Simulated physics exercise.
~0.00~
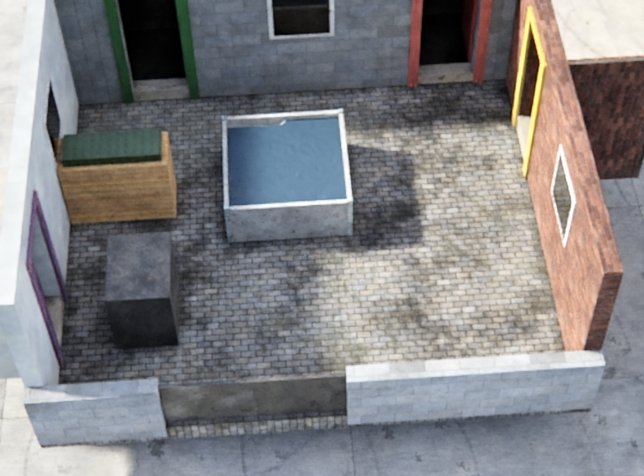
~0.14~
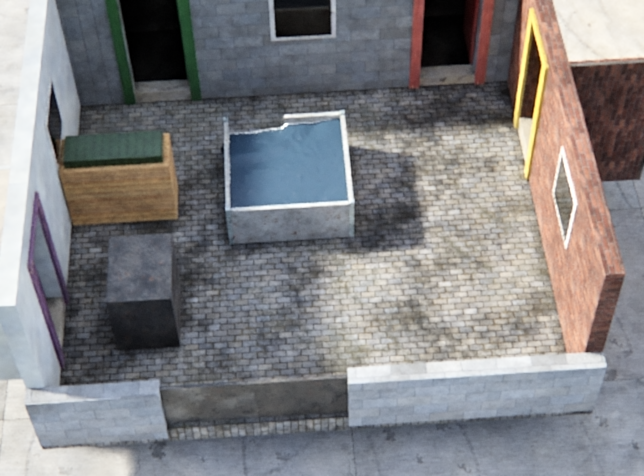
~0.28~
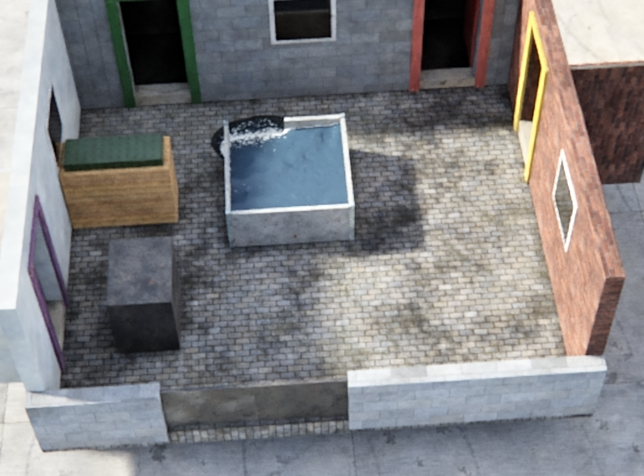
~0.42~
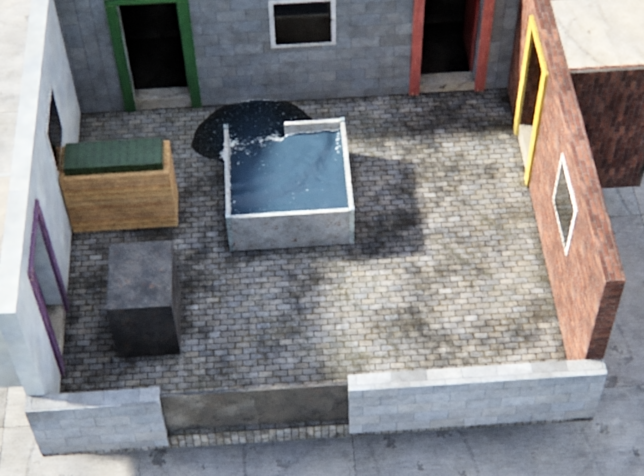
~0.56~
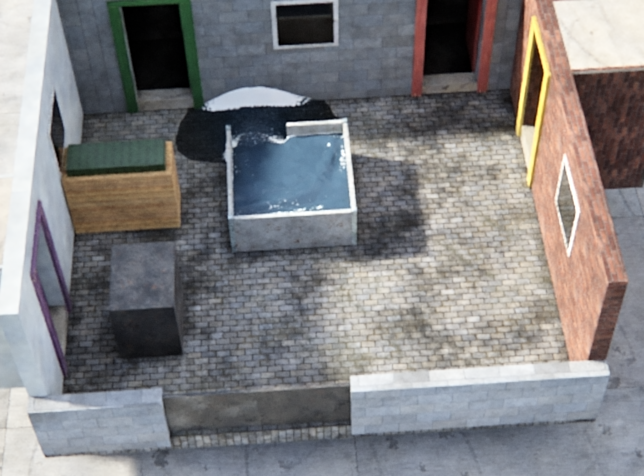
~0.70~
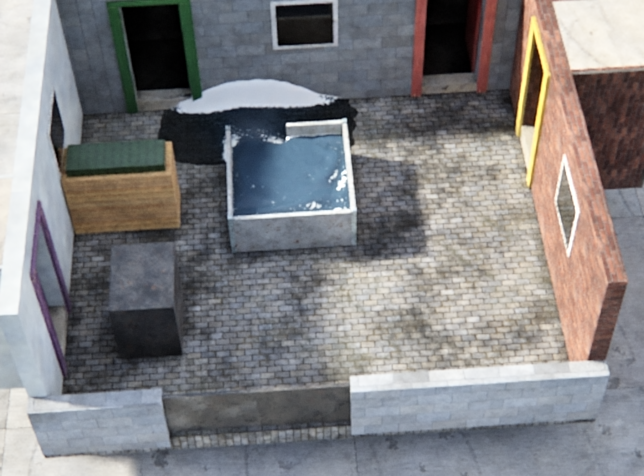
In a walled, brick-paved courtyard, the far side of a square water tank broke open near its left corner, and water poured out behind it, spreading across the paving toward the grey back wall.
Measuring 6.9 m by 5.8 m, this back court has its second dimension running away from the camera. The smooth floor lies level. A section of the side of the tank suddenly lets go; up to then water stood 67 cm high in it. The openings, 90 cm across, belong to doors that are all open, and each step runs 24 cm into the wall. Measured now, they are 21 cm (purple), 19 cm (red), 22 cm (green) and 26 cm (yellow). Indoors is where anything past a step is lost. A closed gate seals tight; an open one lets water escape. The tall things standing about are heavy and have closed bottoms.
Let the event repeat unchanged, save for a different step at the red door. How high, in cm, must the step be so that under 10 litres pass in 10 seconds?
Roughly 6.5 cm.
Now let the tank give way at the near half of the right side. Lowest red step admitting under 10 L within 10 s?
At least roughly 12.5 centimetres tall.
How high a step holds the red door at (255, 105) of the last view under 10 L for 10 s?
Around 40 cm would do it.
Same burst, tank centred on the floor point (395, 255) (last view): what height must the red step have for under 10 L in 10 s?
It should be around 11.5 cm high.
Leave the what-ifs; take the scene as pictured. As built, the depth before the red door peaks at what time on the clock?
The depth peaks at about 8.5 seconds.
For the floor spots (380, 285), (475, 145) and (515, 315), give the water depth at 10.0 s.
Depths of roughly 2 cm, 8 cm and 4 cm, in that order.
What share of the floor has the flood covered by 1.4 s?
15 %.
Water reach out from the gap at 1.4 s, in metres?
About 3.2 m.
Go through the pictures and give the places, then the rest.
The first frame shows still water, 67 cm deep, in the tank at (286, 162); the red door at (449, 37) is dry.
In the second frame, the gap is on the far side, the front 0.3 m out at a hidden place; the back of the tank holds 67 cm.
In the third frame, the front is at a hidden place, 0.7 m from the gap on the far side; 0.8 m2 of floor is wet, 67 cm left at the back.
In the fourth frame, the gap is on the far side, the front 1.2 m out at (235, 105); the back of the tank holds 66 cm.
In the fifth frame, water pours out on the far side and has run 1.4 m, to (196, 108); about 7 cm deep outside, 59 cm at the back.
In the sixth frame, the gap is on the far side, the front 1.6 m out at (170, 110); the back of the tank holds 56 cm; 1.8 m in a straight line remain to the red door at (452, 47).
After 1.4 s water covers 15 % of the floor, deepest (44 cm) near (252, 113); it has not reached the red door.
After 3.0 s water covers 40 % of the floor, deepest (32 cm) near (78, 192); 4 cm at the red door, 0 litres in over its 19 cm step.
After 10.0 s water covers 95 % of the floor, deepest (12 cm) near (220, 183); 7 cm at the red door, 0 litres in over its 19 cm step.
At the red door as built, the water arrived by 1.5 s and peaked near 7 cm at 8.6 s.
Run again over the same 10 s with other heights there, 13 litres in over 6 cm, 4 litres over 8 cm. The limit of 10 litres is kept from about 6.5 cm up.
